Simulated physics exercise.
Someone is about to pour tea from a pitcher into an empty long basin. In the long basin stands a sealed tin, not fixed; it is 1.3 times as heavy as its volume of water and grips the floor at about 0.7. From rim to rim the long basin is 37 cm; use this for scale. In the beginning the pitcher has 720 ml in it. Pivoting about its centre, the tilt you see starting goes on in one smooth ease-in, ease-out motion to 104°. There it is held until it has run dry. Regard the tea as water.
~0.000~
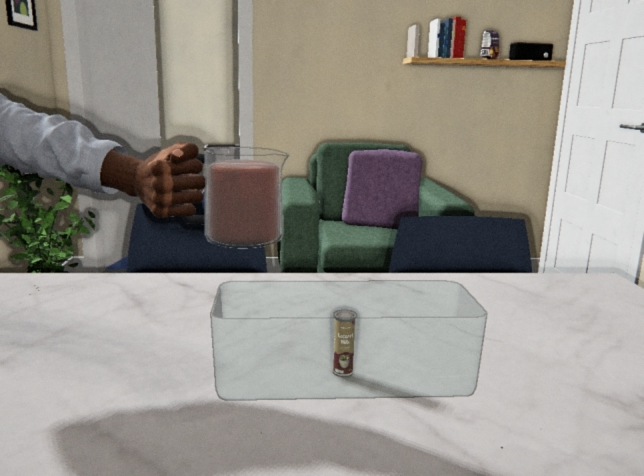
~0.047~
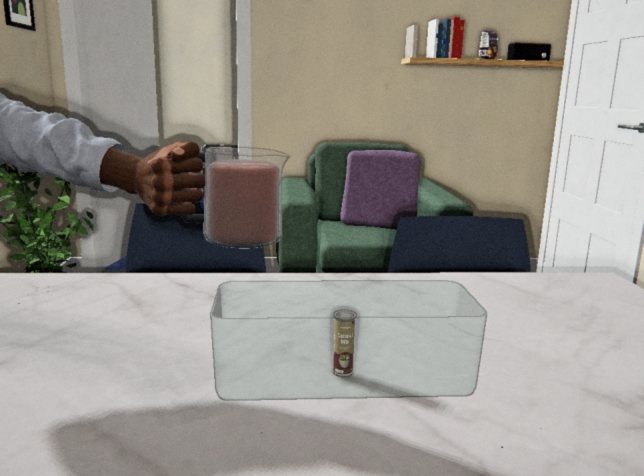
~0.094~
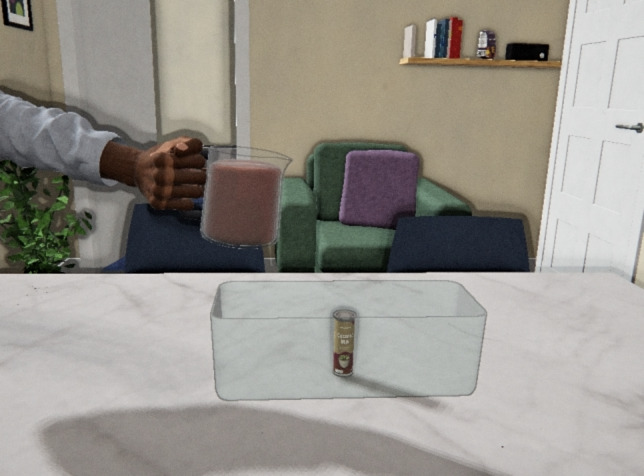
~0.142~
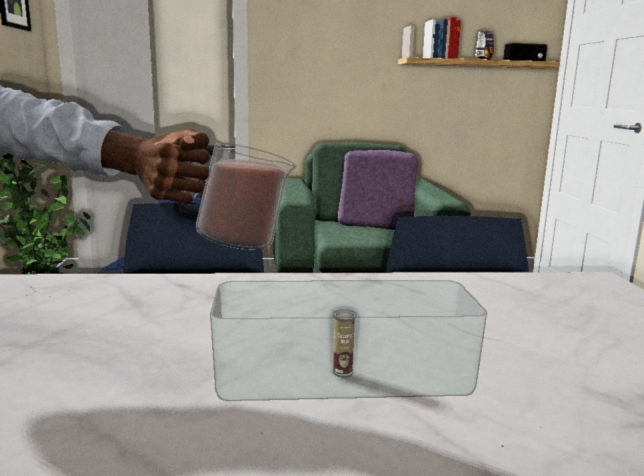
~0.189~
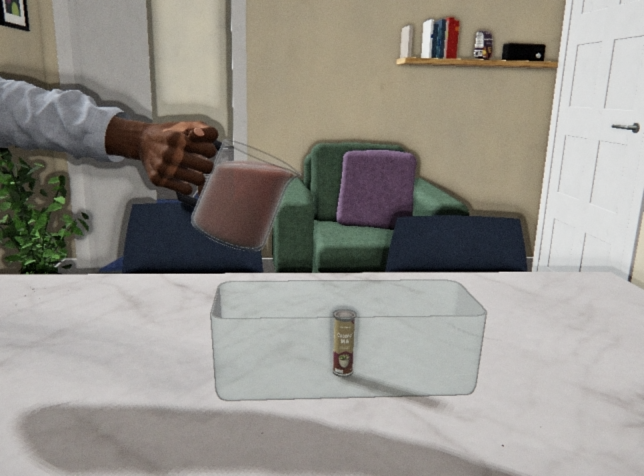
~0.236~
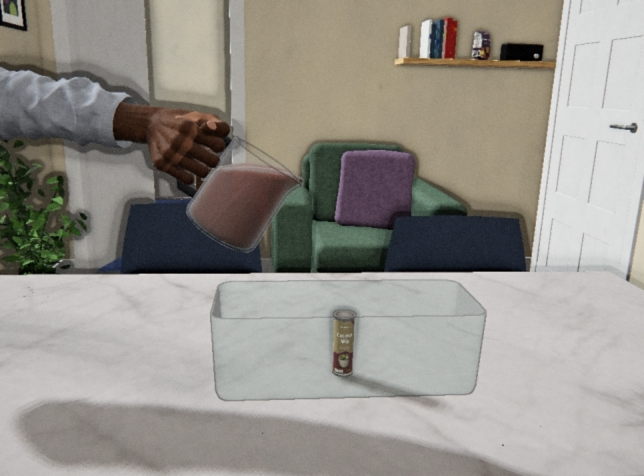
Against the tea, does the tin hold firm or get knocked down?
It pitches over.
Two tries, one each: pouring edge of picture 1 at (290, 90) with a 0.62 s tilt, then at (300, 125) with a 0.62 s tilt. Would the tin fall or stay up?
The tin stays vertical the first time and stays vertical the second time.
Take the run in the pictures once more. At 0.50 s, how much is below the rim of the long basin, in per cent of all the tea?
Fraction in basin: Approx. 12%.
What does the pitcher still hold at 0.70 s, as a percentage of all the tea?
I'd say some 20 per cent remains.
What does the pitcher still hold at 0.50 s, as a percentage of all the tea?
Roughly 64 %.
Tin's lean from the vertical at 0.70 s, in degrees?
The tilt comes to near 0°.
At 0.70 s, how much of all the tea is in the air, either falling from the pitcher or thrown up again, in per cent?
18 in a hundred, give or take.
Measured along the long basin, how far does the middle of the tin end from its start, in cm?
Around 6.5 cm.
After 0.50 s the tilt is 95° and 63 per cent is still to pour; the tin stands where it began.
After 0.70 s the tilt is 104° and 21 per cent is still to pour; the tin stands where it began.
After 0.90 s the tilt is 104° and 6 per cent is still to pour; the tin leans 20°.
After 1.12 s the tilt is 104° and 1 per cent is still to pour; the tin lies on its side.
In the end the tin lies on its side.
